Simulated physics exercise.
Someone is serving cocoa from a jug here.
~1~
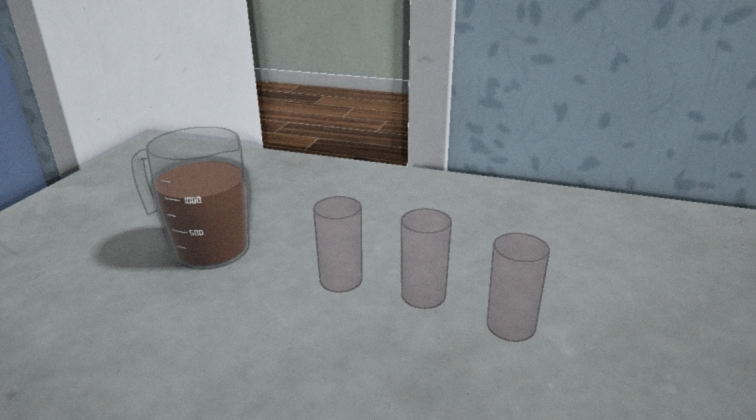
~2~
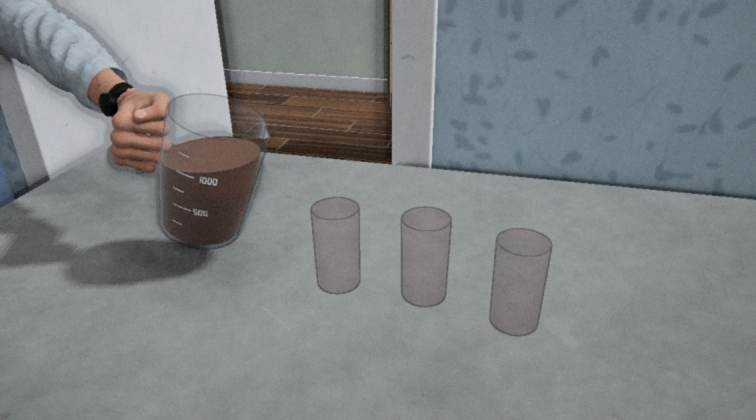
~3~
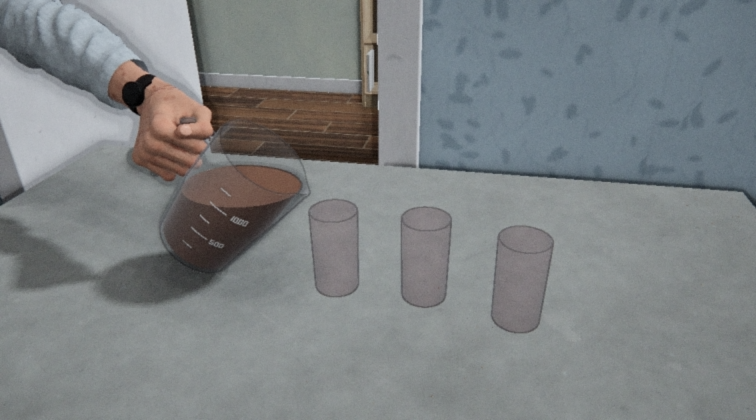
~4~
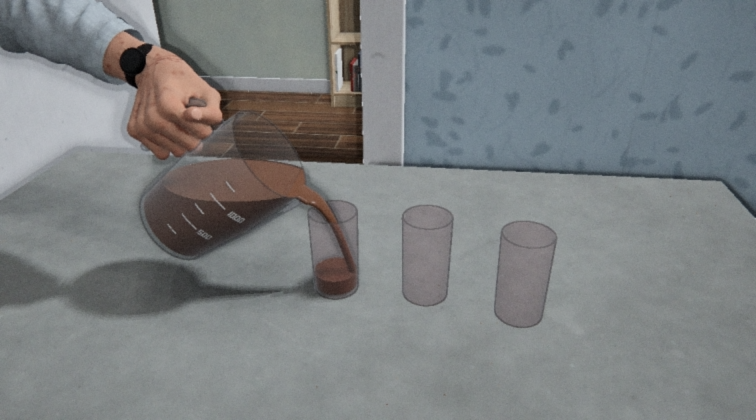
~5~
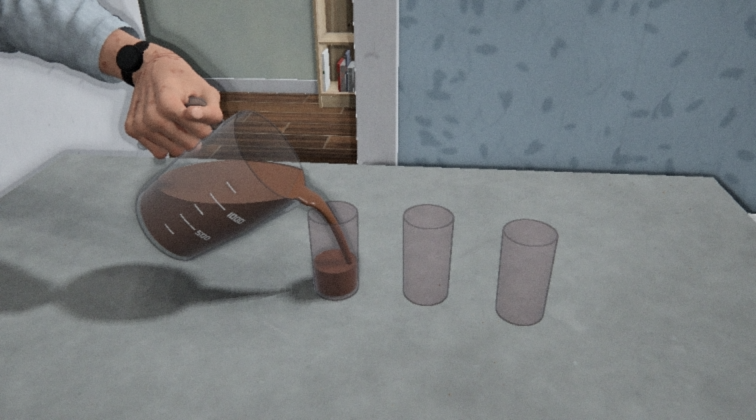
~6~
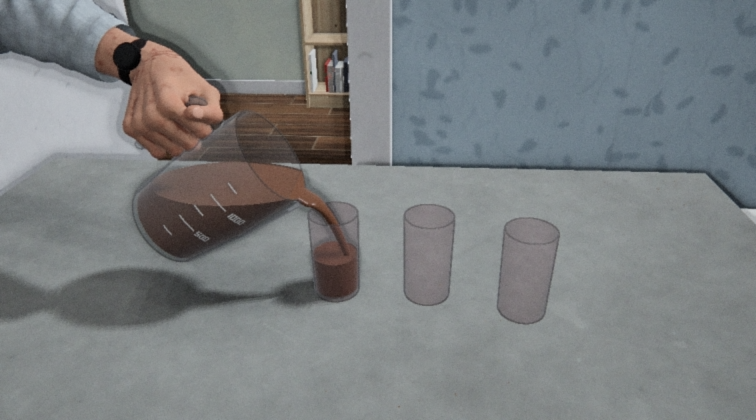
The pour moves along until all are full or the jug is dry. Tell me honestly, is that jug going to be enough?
I expect it will fill every one of them.
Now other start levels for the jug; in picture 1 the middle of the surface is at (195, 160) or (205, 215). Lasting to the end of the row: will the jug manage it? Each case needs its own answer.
Taking them in order, the supply is adequate and then lacking.
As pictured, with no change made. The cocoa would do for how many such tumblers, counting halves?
Tally: Around 5.0.
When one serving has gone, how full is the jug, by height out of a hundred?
Level: About 55 per cent.
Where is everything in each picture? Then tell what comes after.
At the start; jug (203, 196) about two thirds full; three tumblers, the last at (516, 286), in the first picture.
A hand has the jug; jug about two thirds full, surface at (212, 155); the first is empty, in the second picture.
The jug is tipped; jug (231, 199) tipped 40° with all of its load; three tumblers, the last at (520, 278), in the third picture.
The stream is running; jug (224, 189) tipped 55° with nearly all of its load; the first is about a quarter full, in the fourth picture.
The stream is running; jug (222, 188) tipped 55° with nearly all of its load; three tumblers, the last at (524, 271), in the fifth picture.
The stream is running; jug (220, 189) tipped 55° with nearly all of its load; the first is about half full, in the sixth picture.
Shortly, the first is about two thirds full.
Then, the first is done and the jug has about three quarters of its load.
At the finish, all three are full and about a third of the cocoa is over.
